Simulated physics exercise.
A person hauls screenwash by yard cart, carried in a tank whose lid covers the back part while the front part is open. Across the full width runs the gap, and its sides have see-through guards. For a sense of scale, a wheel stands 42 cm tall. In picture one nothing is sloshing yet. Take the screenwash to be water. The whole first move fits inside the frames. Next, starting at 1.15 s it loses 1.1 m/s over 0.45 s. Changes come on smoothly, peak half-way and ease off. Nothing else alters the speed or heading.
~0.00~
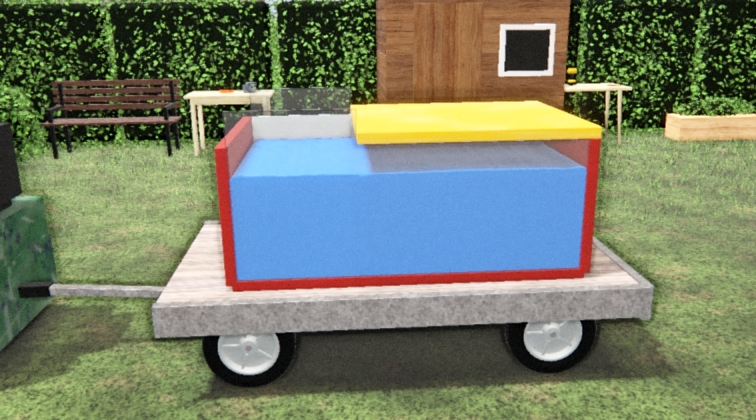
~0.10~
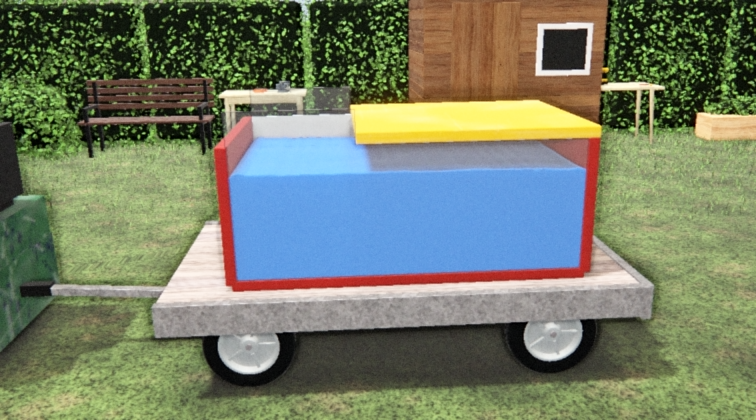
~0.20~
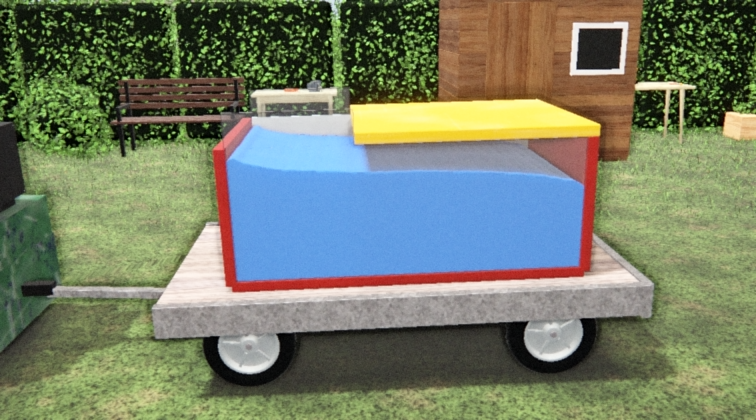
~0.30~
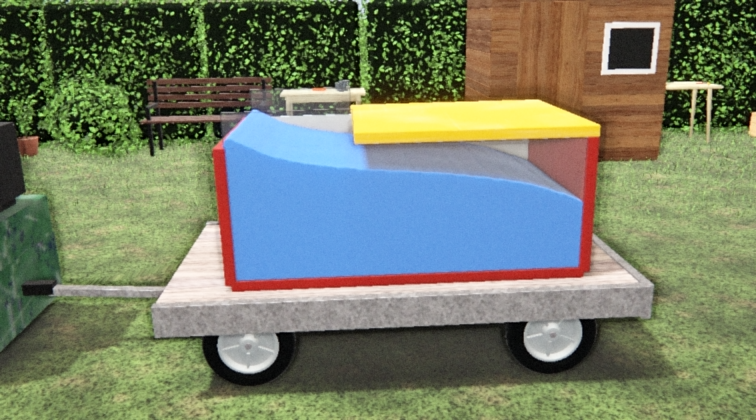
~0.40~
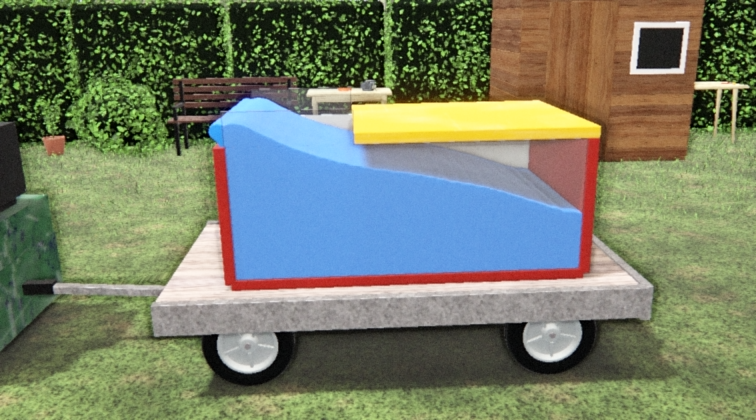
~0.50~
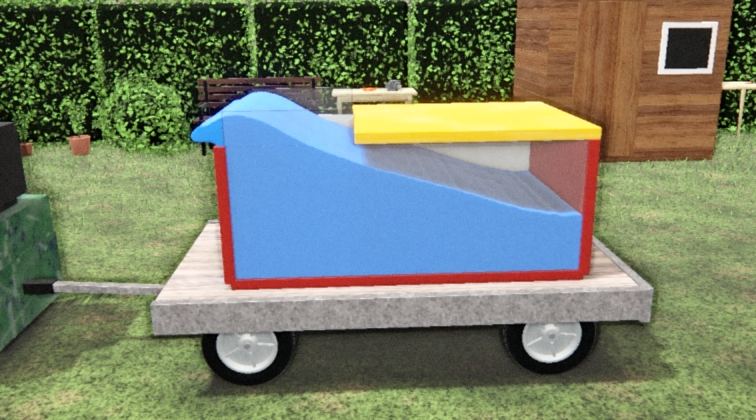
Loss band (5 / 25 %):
Middling.
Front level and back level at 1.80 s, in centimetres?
Measured: Front = 62 cm, back = 32 cm.
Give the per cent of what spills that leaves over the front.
100%.
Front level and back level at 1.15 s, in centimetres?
Level, front = 42 cm; level, back = 52 cm.
Then, 1.15 s in, the surface stands 42 cm on the front, 52 cm on the back; the loss stands at 4 per cent, over the front.
Then, 1.80 s in, the surface stands 62 cm on the front, 32 cm on the back; the loss stands at 6 per cent, over the front.
Then, 2.40 s in, the surface stands 40 cm on the front, 39 cm on the back; the loss stands at 8 per cent, over the front.
Then, 4.49 s in, the loss stands at 9 per cent, over the front, 56 of 656 litres.
